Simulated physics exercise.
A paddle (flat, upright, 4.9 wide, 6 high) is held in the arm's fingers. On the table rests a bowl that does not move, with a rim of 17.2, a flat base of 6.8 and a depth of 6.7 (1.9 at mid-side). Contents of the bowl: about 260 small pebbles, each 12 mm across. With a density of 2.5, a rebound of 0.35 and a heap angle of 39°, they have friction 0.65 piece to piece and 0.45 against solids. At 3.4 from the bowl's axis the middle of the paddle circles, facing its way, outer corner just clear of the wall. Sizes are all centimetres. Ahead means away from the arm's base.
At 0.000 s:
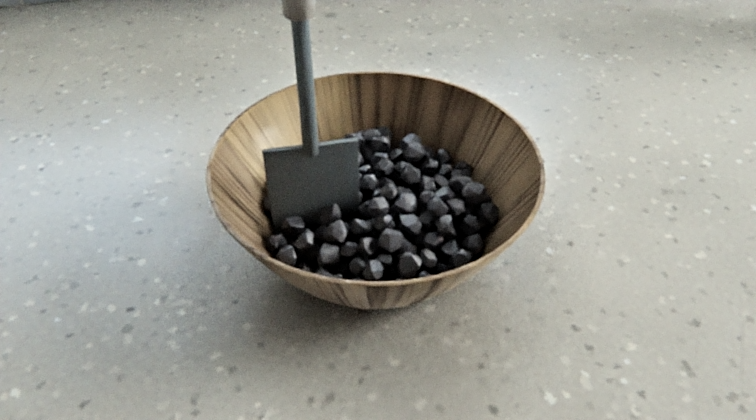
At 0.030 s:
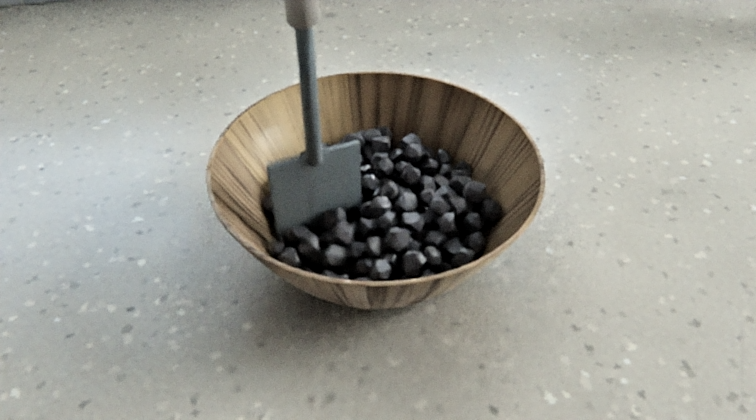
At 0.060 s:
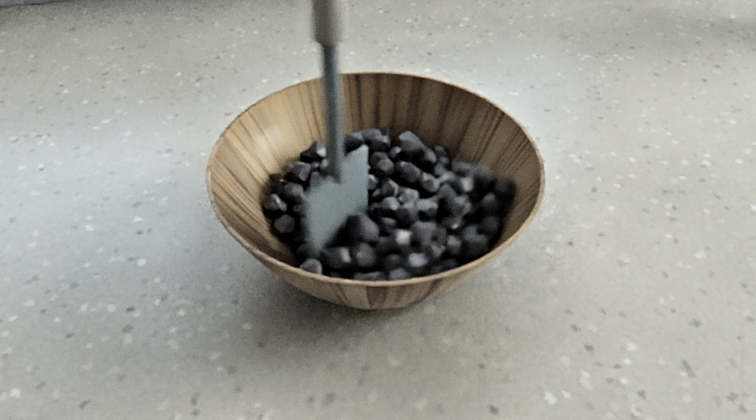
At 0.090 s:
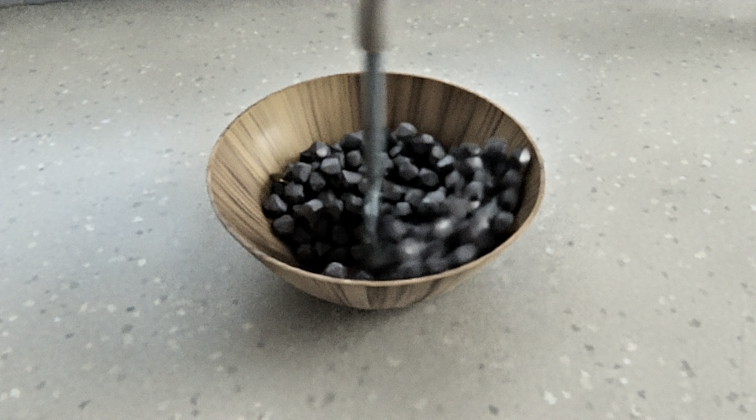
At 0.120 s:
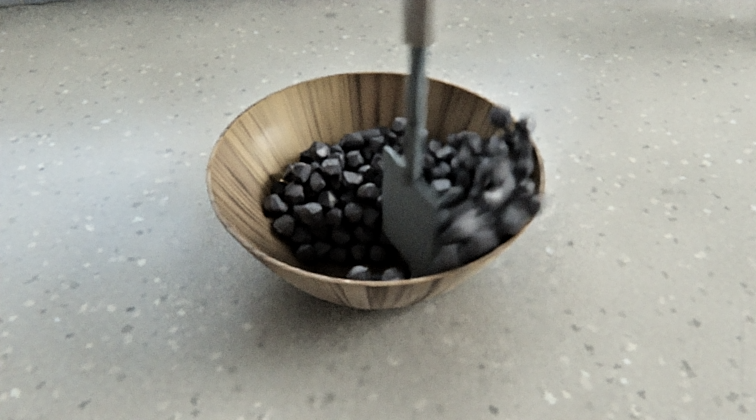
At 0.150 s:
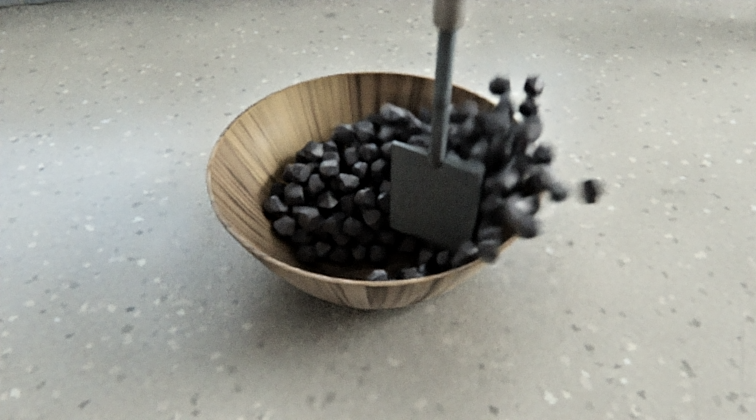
The video shows a flat grey paddle sweeping from left to right through small dark pebbles in a striped wooden bowl, turning as it moves; the pebbles pile up on the right, and some fly above and past the rim.
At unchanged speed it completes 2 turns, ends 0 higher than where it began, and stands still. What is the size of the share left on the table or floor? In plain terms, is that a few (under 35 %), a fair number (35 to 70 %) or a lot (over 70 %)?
A fair number, 35 to 70 %.
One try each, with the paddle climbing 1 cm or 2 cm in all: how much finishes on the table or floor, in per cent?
I'd say some 50 per cent, and some 40 per cent.
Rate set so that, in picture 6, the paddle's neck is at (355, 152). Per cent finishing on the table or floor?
It works out to roughly 20 percent.
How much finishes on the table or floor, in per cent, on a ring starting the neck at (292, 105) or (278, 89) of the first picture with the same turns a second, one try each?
Close to 50 and 25 in a hundred.
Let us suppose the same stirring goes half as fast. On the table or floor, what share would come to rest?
Then roughly 25 per cent.
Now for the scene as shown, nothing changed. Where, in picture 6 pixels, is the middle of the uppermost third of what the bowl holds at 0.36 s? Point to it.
I'd put its middle near (271, 204).
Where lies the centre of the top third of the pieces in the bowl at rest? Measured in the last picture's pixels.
Somewhere close to (318, 248).
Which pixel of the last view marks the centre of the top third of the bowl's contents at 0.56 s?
It is centred roughly at (435, 120).
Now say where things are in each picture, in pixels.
The first frame shows paddle neck at (308, 120), 0° round; upper third of the load around (383, 198), from x 275 to 490, top at y 135; 258 in the bowl.
The second frame shows paddle neck at (312, 129), 12° round; upper third of the load around (386, 199), from x 275 to 490, top at y 135.
The third frame shows paddle neck at (335, 146), 43° round; upper third of the load around (409, 205), from x 275 to 505, top at y 135.
The fourth frame shows paddle neck at (373, 154), 76° round; upper third of the load around (437, 204), from x 275 to 520, top at y 135.
The fifth frame shows paddle neck at (413, 148), 108° round; upper third of the load around (465, 189), from x 275 to 535, top at y 120.
The sixth frame shows paddle neck at (439, 131), 140° round; upper third of the load around (485, 151), from x 275 to 590, top at y 90; 253 in the bowl, 5 in flight or on the tool.
By 0.36 s, 4° round, highest piece 10 above the table; 162 in the bowl, 47 on the table or floor, 49 in flight or on the tool.
By 0.56 s, 227° round, highest piece 8 above the table; 131 in the bowl, 117 on the table or floor, 10 in flight or on the tool.
By 0.87 s, 0° round, highest piece 8 above the table; 135 on the table or floor, 123 in the bowl.
By 1.57 s, 0° round, highest piece 8 above the table; 135 on the table or floor, 123 in the bowl.
Final count, 135 on the table or floor, 123 in the bowl. That is 52 % on the table or floor.
